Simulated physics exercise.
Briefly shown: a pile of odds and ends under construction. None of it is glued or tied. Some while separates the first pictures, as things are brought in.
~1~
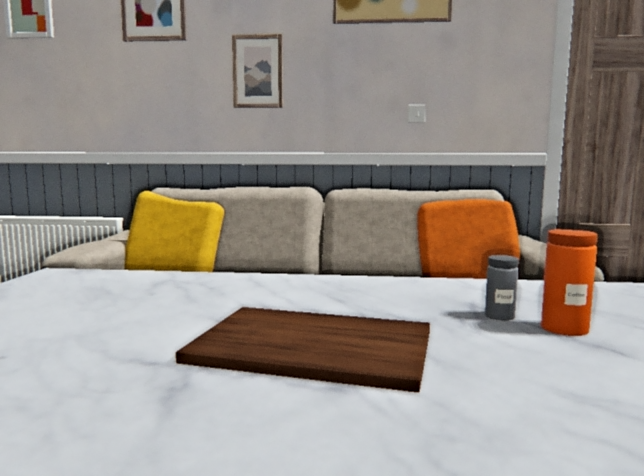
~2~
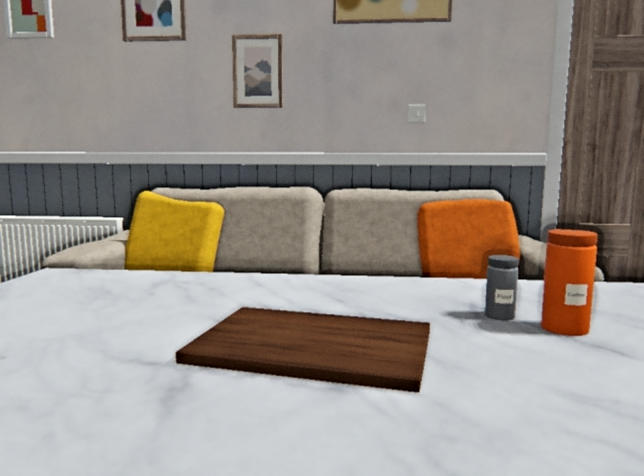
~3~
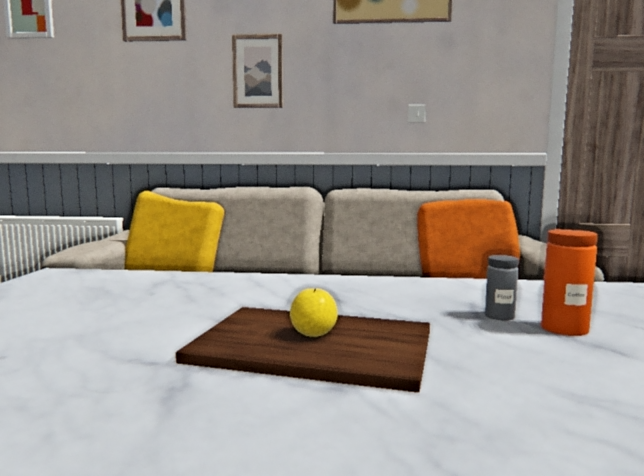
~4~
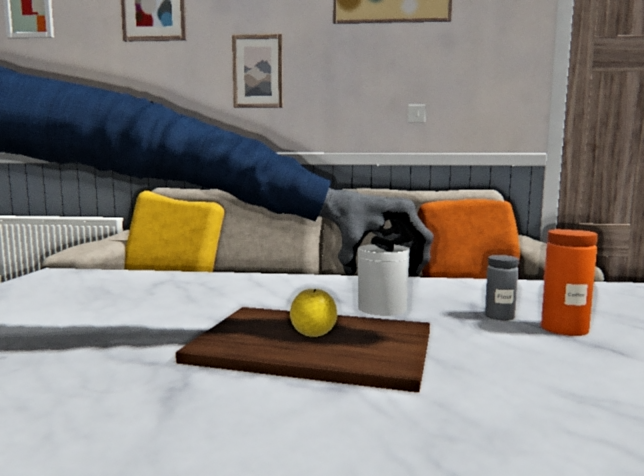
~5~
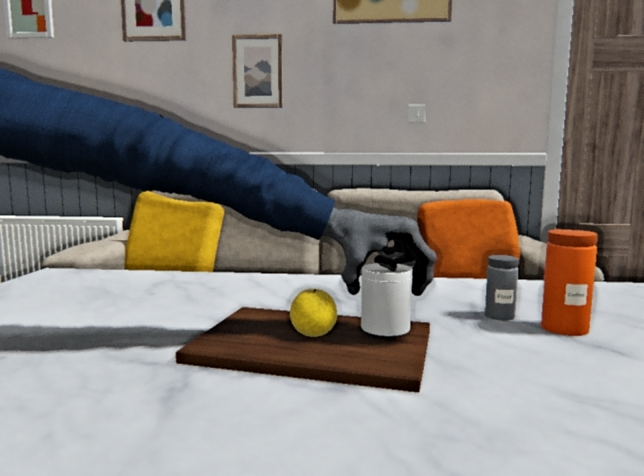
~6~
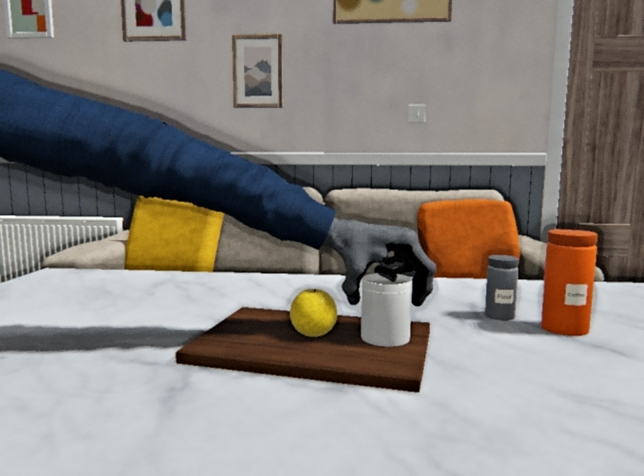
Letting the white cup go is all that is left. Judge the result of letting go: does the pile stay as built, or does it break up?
The pile stays as built.
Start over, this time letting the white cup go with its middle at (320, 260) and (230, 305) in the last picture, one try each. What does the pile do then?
Try one: Collapse. Try two: Stable.
Then, 1.00 s on from there, no change.
Then, 2.10 s on from there, white cup resting near (386, 309).
In the end, all 5 unmoved. At the end, from the last picture's camera, white cup near (386, 309). The pile holds.
